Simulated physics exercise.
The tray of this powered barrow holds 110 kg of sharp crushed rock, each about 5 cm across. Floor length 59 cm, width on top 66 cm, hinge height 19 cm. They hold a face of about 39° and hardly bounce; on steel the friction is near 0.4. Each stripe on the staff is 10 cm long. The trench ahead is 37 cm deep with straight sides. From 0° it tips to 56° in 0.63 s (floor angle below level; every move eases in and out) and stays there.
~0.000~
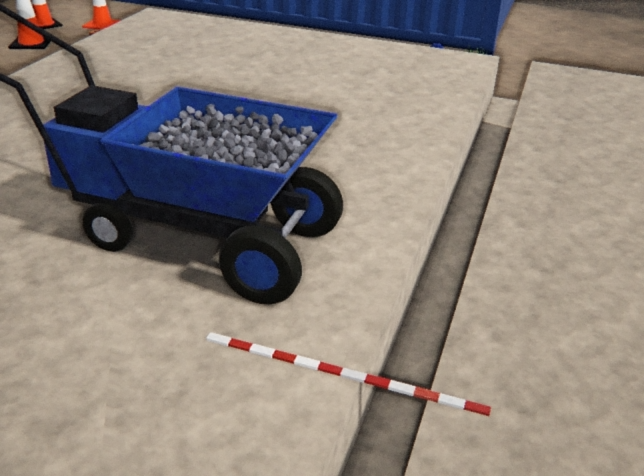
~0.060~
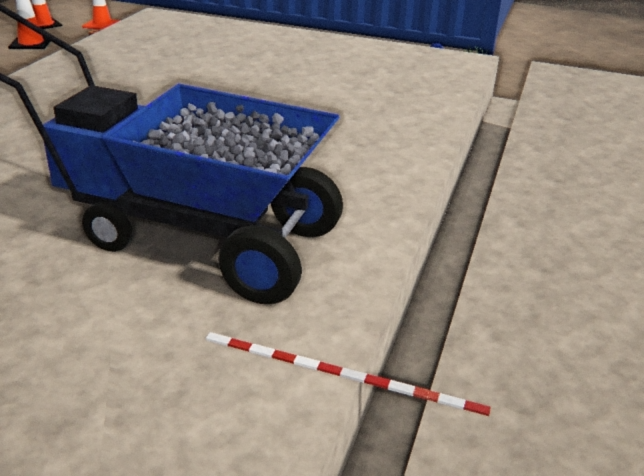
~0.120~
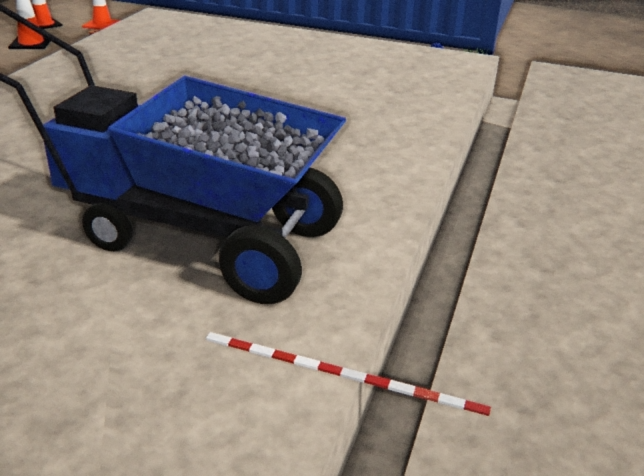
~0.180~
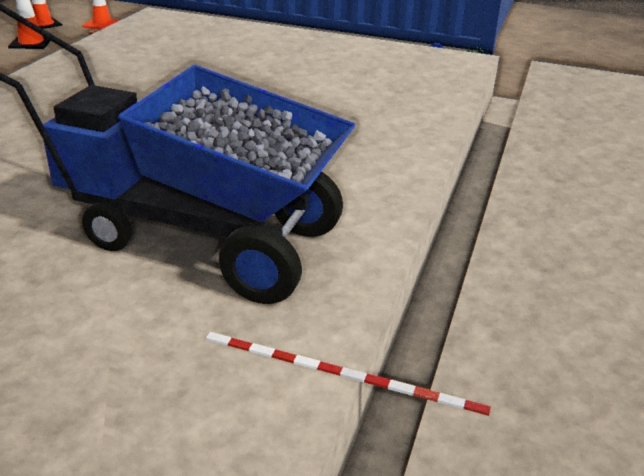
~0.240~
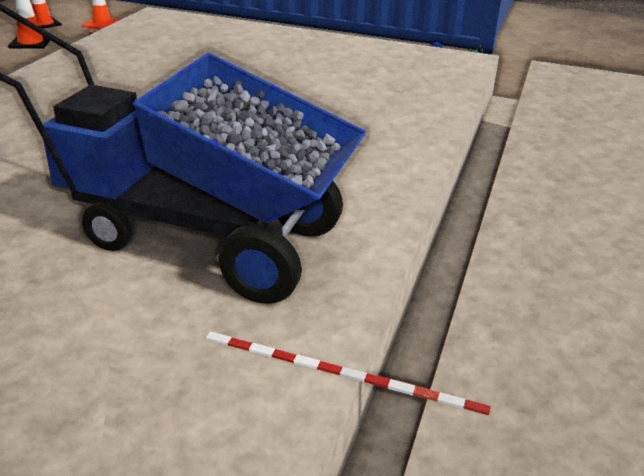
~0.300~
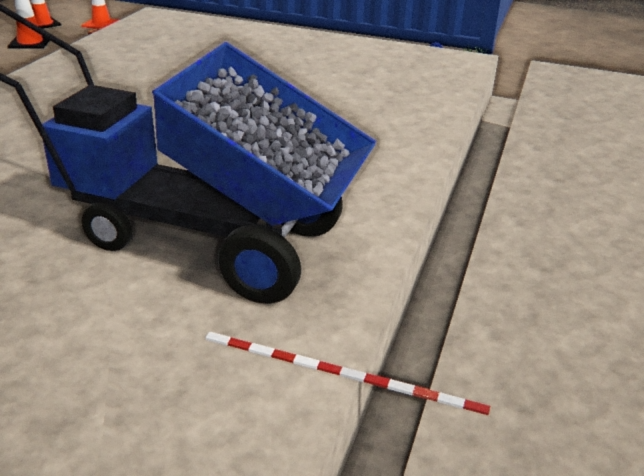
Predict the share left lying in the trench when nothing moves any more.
Close to 25 in a hundred.
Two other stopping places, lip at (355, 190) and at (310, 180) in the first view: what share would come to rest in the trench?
About 5 and 20 per cent.
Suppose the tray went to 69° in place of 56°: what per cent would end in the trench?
It would be near 55 per cent.
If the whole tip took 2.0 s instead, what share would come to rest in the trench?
It would be near 5 per cent.
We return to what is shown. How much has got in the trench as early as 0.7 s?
About 0 per cent by then.
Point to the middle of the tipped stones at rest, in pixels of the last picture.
Their middle is at about (427, 353).
After 0.5 s the floor is at 47°; 100 % in the tray; the foremost stones are at (342, 212).
After 0.7 s the floor is at 56°; 99 % in the tray, 1 % short of the trench; the foremost stones are at (399, 242).
After 1.1 s the floor is at 56°; 77 % in the tray, 3 % short of the trench, 18 % in the trench, 2 % past the trench; the foremost stones are at (493, 330).
After 3.0 s the floor is at 56°; 71 % in the tray, 1 % short of the trench, 25 % in the trench, 3 % past the trench; the foremost stones are at (550, 314).
